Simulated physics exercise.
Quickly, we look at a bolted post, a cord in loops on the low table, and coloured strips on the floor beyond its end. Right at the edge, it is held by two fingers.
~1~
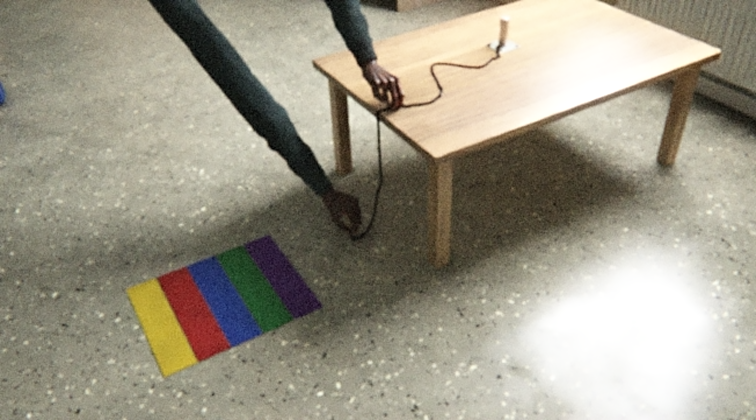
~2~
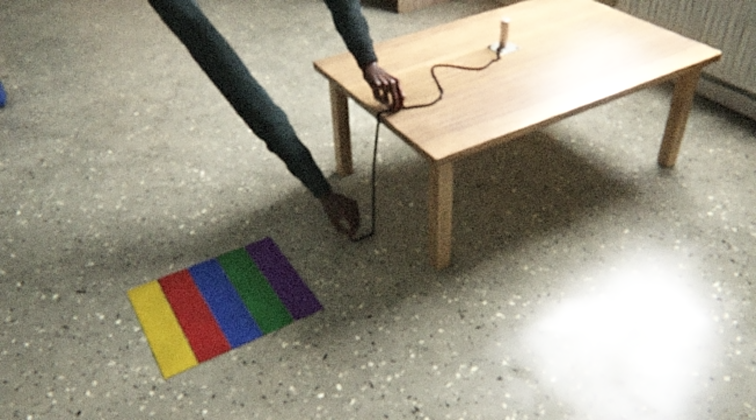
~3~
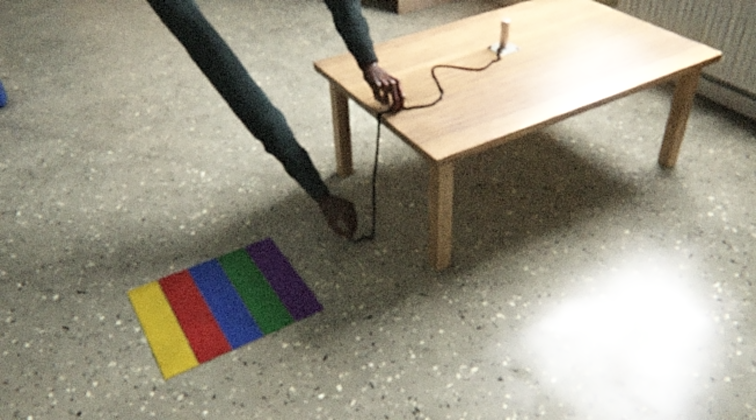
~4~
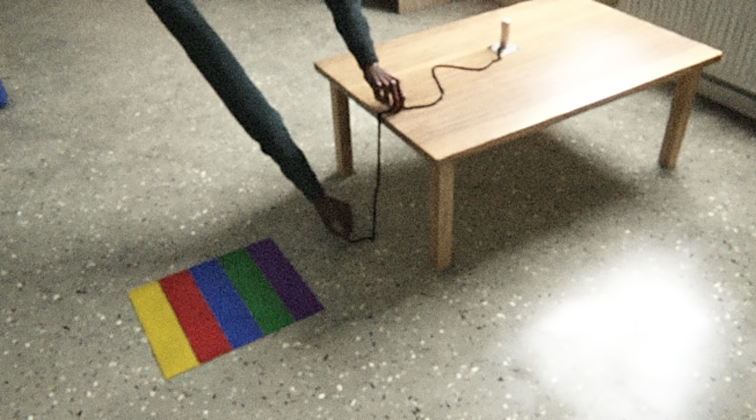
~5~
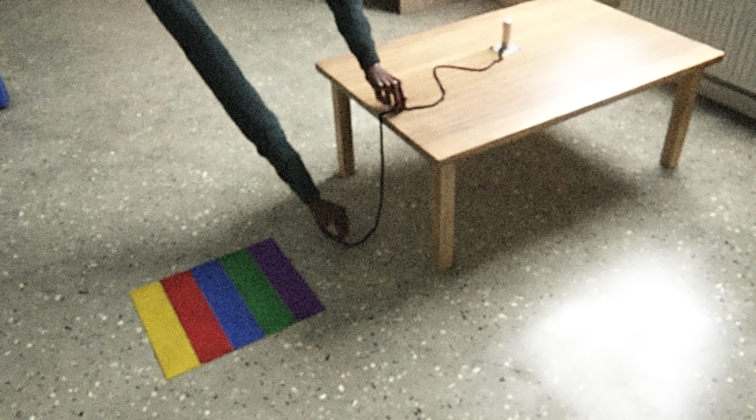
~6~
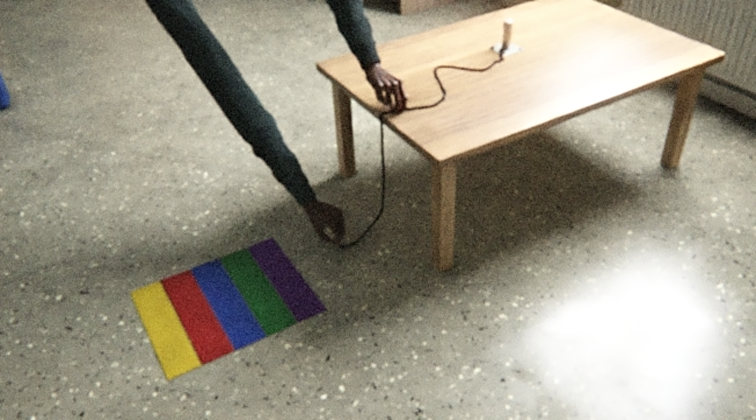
On the floor beside a low table, a hand draws a cord's end slightly left.
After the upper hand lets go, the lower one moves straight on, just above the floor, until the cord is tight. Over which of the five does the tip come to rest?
Over the red one.
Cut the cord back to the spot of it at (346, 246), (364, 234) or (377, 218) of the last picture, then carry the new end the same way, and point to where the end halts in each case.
The pixels are (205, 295), (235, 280) and (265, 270), in the order of the tries.
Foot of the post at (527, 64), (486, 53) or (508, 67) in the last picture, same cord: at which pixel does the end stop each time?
In order, near (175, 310), (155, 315) and (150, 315).
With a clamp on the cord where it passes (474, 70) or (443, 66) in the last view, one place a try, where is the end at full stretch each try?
Try by try: (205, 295), (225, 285).
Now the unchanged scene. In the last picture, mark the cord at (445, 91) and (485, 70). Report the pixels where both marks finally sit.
The first lands at (380, 100), while the second lands at (459, 67).
A little later, end near (236, 282); over blue.
Next, end near (203, 295); over red.
When it is tight, end near (184, 303); over red. It gets as far as the red strip.
